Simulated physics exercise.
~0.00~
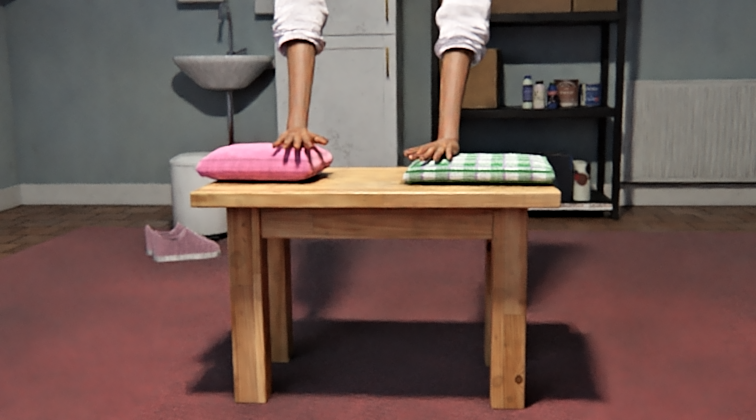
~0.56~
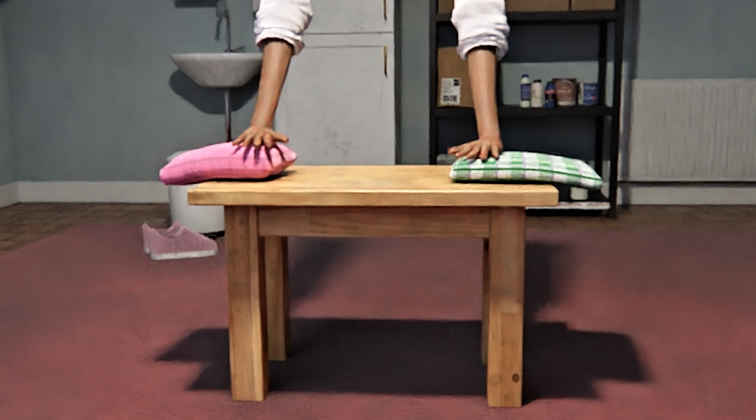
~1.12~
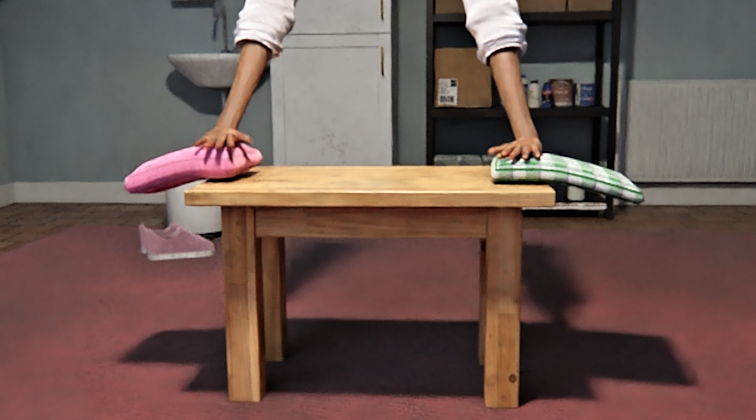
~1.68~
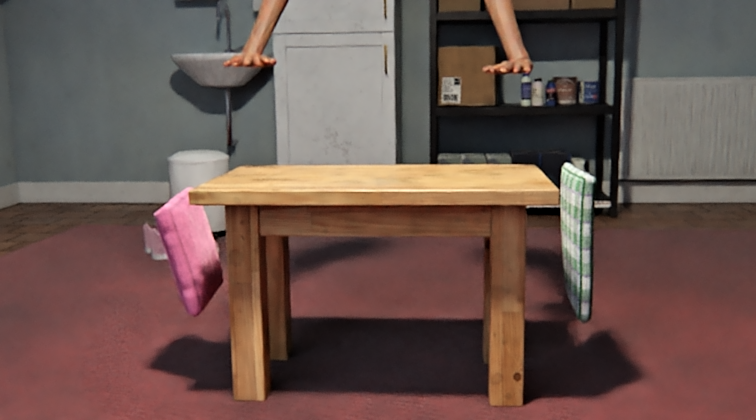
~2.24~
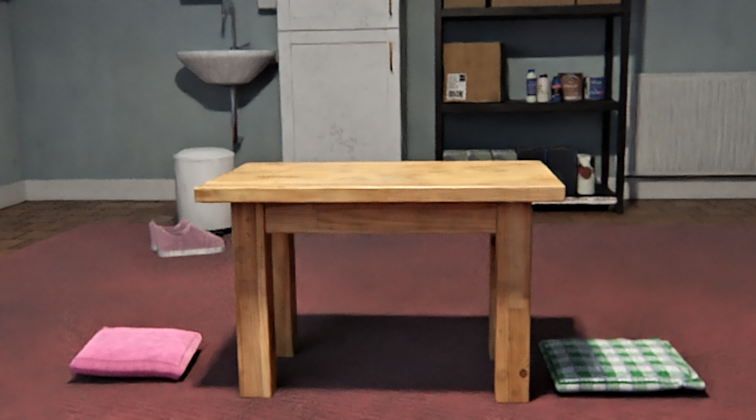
The clip shows two hands on a short wooden table pushing a pink rice sack left and a green checked seat pad right until both overhang the ends, then lifting away as both tip and fall, ending at rest on the floor on either side.
